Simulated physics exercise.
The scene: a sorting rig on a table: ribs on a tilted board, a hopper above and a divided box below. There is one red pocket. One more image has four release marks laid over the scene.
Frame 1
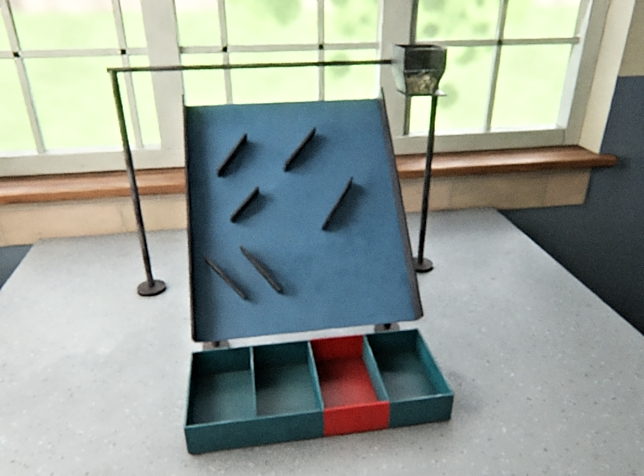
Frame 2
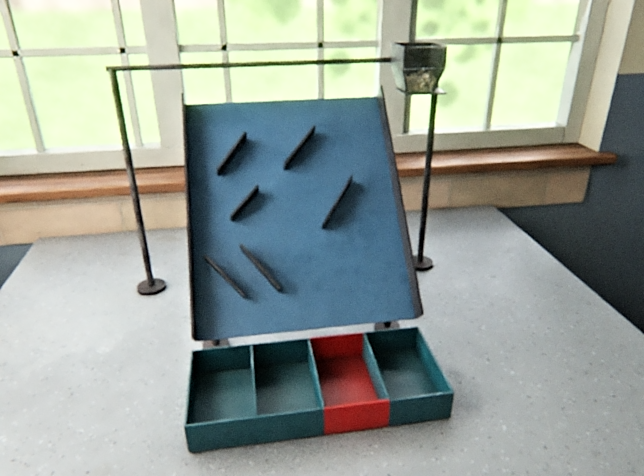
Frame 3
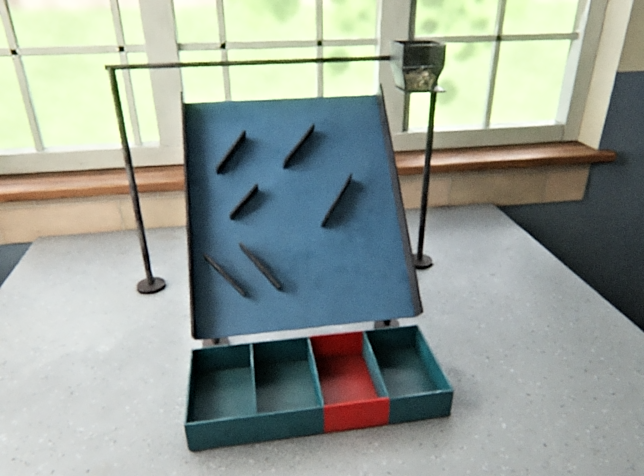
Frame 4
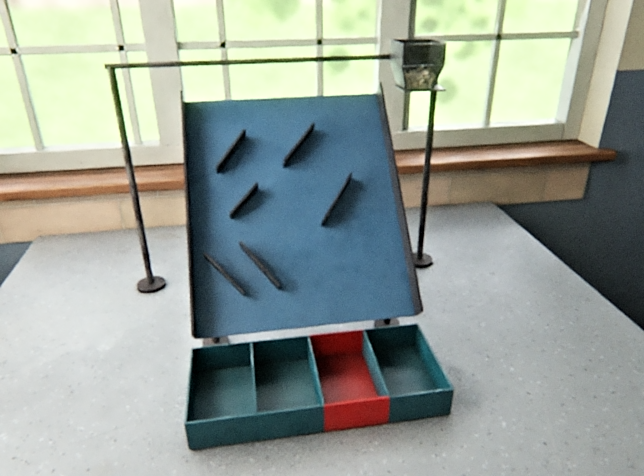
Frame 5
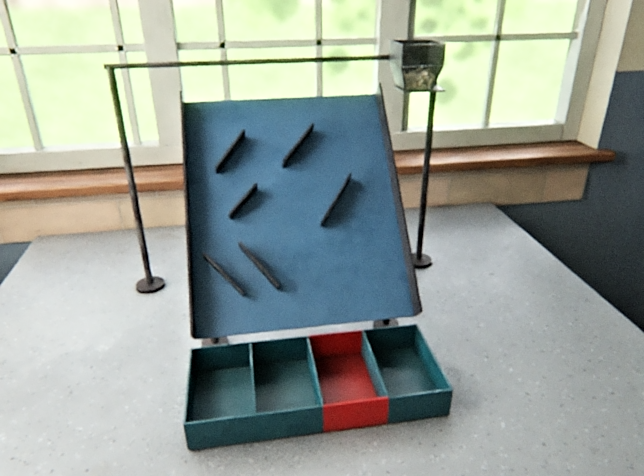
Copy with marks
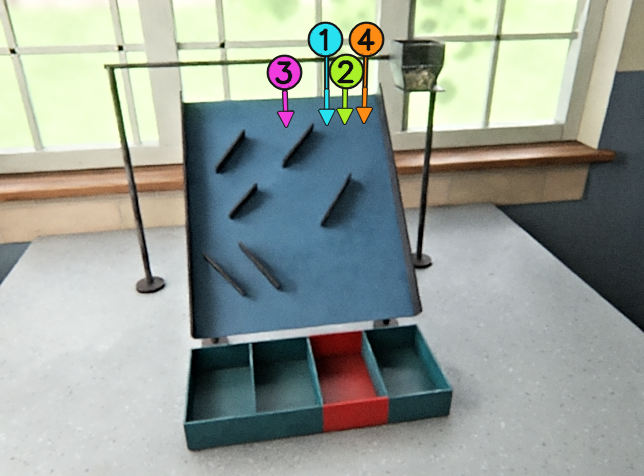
On a pale table by a bright window, a blue tilted board with six dark ribs stood behind a divided green box with one red pocket, a small hopper above, and nothing visibly moved.
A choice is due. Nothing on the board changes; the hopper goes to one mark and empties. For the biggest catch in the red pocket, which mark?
I would pick mark 3.
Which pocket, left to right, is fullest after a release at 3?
The third.
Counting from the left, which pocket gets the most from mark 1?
The second from the left.
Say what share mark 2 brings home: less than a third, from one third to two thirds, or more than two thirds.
It is less than a third.
On the marked copy, mark 1 meets the board at (326, 119); mark 2 meets the board at (344, 118); mark 3 meets the board at (286, 121); mark 4 meets the board at (364, 117).
If 1 is chosen, a small share in the red pocket, the bulk in other pockets, only a few held on the board.
If 2 is chosen, none at all in the red pocket, all but a few in other pockets, only a few outside the box.
If 3 is chosen, close to two thirds in the red pocket, close to a third in other pockets, only a few held on the board.
If 4 is chosen, a small share in the red pocket, all but a few in other pockets.
